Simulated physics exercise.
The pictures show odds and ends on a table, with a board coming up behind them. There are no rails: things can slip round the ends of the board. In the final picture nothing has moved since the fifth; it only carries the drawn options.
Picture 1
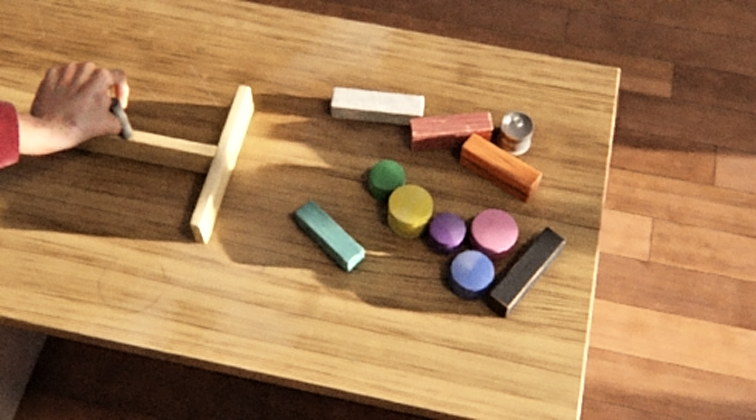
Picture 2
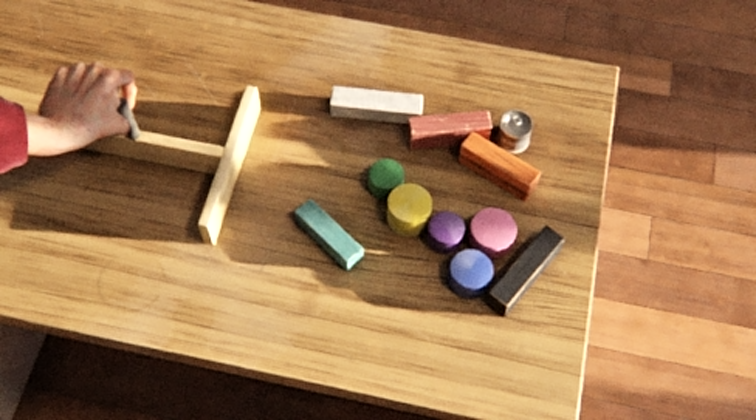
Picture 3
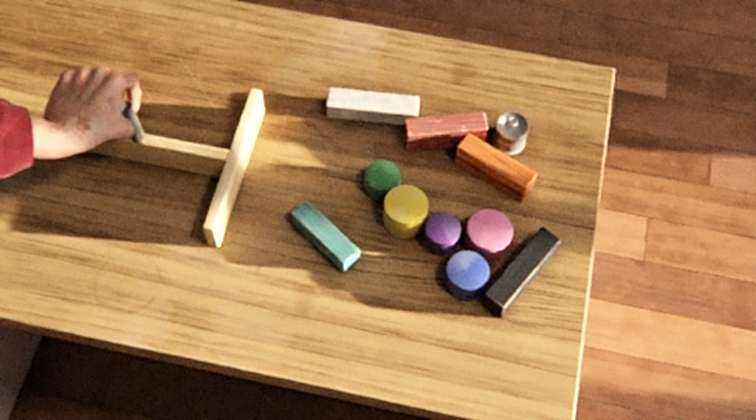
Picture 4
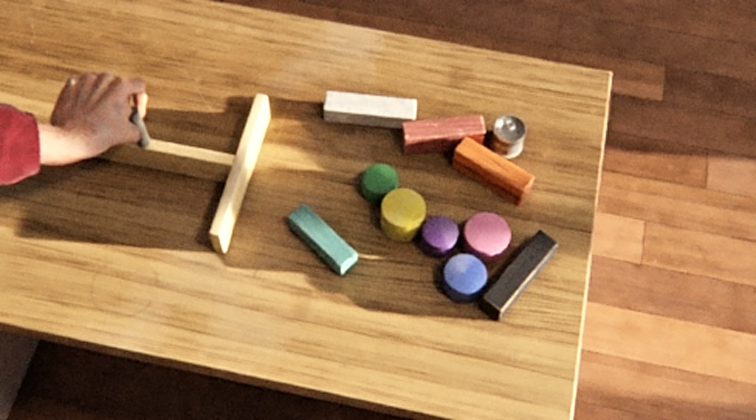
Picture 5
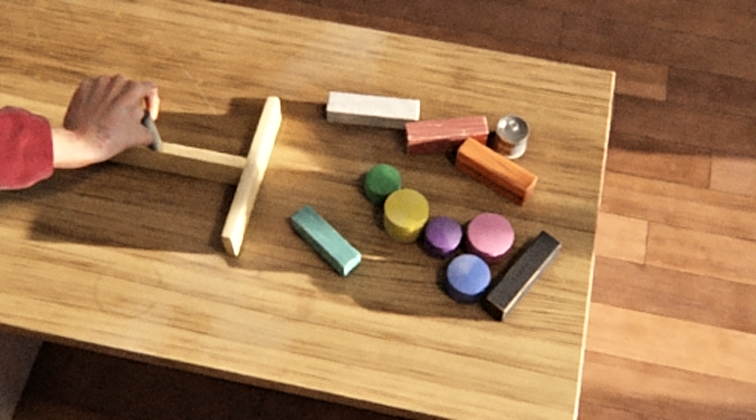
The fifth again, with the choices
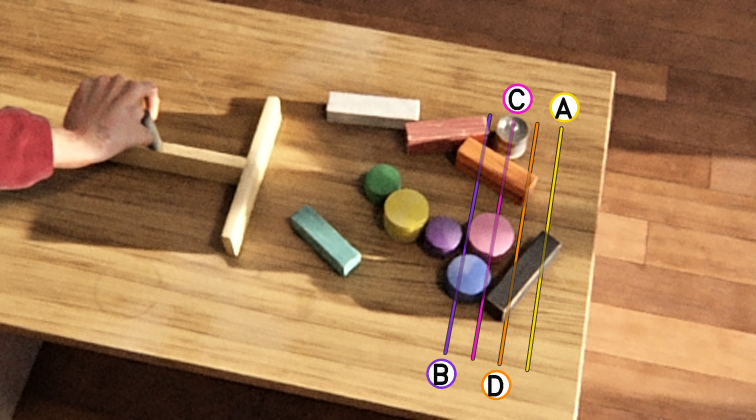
To begin with, a hand at the left holds a wooden pusher, its board standing apart from a cluster of coloured sticks, round tins and a small grey tin. The hand then slides the board slightly rightward across the table, narrowing the gap, while the cluster stays in the same arrangement.
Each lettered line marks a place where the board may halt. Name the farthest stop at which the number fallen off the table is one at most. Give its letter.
Up to line D.
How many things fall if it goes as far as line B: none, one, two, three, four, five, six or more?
By then, none.
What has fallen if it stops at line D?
It is the black stick.
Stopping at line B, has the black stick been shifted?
By then, yes.
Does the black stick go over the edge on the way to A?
Yes.
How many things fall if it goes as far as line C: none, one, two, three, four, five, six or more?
In all, none.
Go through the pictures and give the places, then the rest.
Purple tin (447, 234); blue tin (471, 275); yellow tin (410, 212), in the first frame.
Board (228, 153); orange stick (499, 166), in the second frame.
Board (233, 156); black stick (522, 272), in the third frame.
Board (239, 161); turquoise bar (322, 240), in the fourth frame.
Board (251, 164); grey tin (511, 137); red bar (446, 135); purple tin (442, 238), in the fifth frame.
On the marked copy, A at (546, 241); B at (469, 226); C at (495, 231); D at (520, 236).
With D. Early on, board (346, 182); turquoise bar (366, 263); black stick (523, 276).
Further on, board (443, 201); black stick (533, 283); grey tin (549, 131).
At the end, board (520, 215); black stick over the edge; pink tin (587, 248); one fallen.
As for the rest, A drops two; B is within the limit but short; C is within the limit but short.
